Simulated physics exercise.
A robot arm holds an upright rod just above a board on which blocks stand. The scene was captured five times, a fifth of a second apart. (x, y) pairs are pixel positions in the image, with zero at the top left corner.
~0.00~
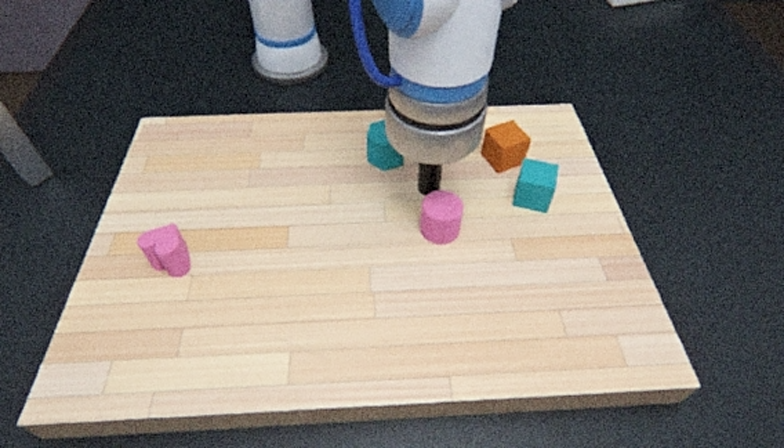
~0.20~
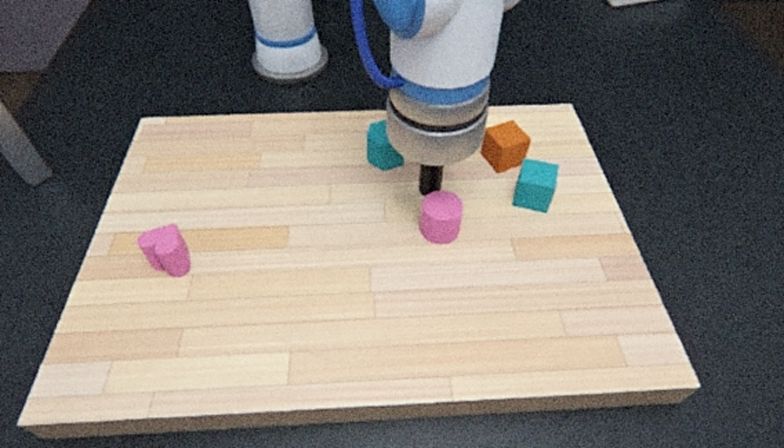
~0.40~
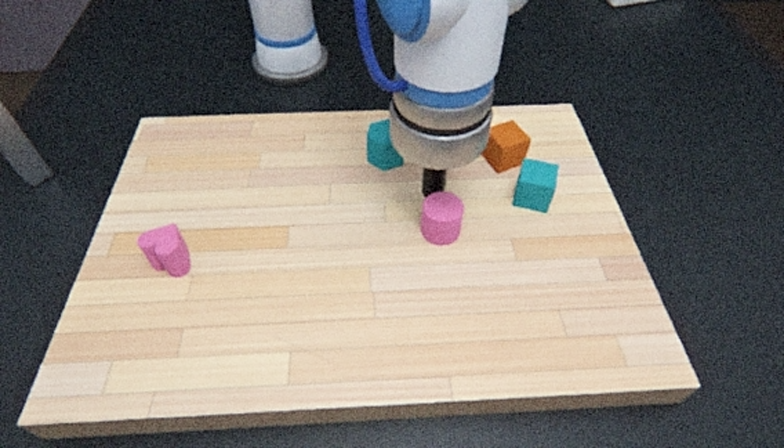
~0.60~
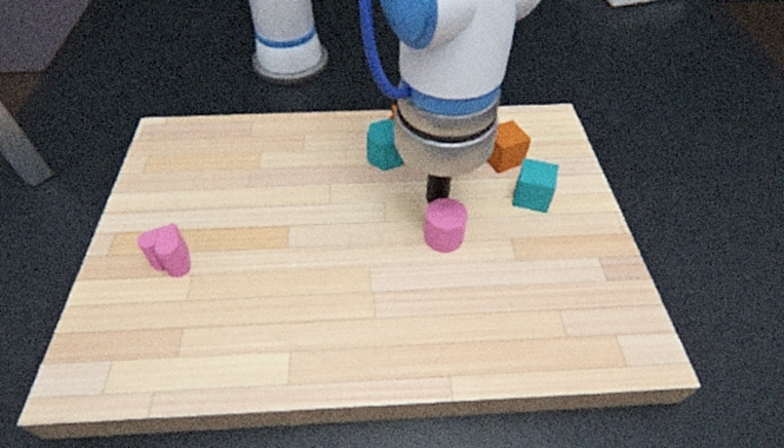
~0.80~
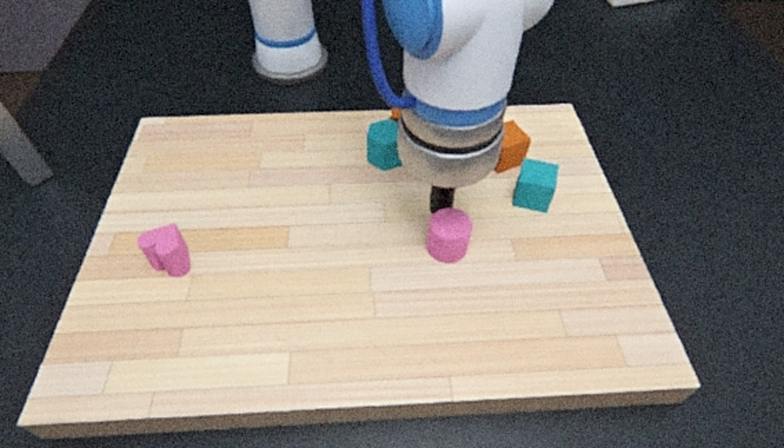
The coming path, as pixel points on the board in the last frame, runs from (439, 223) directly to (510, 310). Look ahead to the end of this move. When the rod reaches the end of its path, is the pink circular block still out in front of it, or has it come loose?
The block gets away.
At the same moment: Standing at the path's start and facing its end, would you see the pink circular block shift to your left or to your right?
Slides right.
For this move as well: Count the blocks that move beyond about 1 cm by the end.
I count one.
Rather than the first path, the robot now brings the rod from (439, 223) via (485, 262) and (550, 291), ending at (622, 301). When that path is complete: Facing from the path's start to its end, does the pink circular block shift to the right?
In short: Yes.
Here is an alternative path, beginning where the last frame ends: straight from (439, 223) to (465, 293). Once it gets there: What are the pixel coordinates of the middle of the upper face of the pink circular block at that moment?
In the picture, it is at (478, 302).
The first path, step by step. One third of the way, rod (464, 236); pink circular block (464, 252).
Two thirds of the way, rod (488, 265); pink circular block (470, 277).
At the end, rod (515, 297); pink circular block (473, 284).
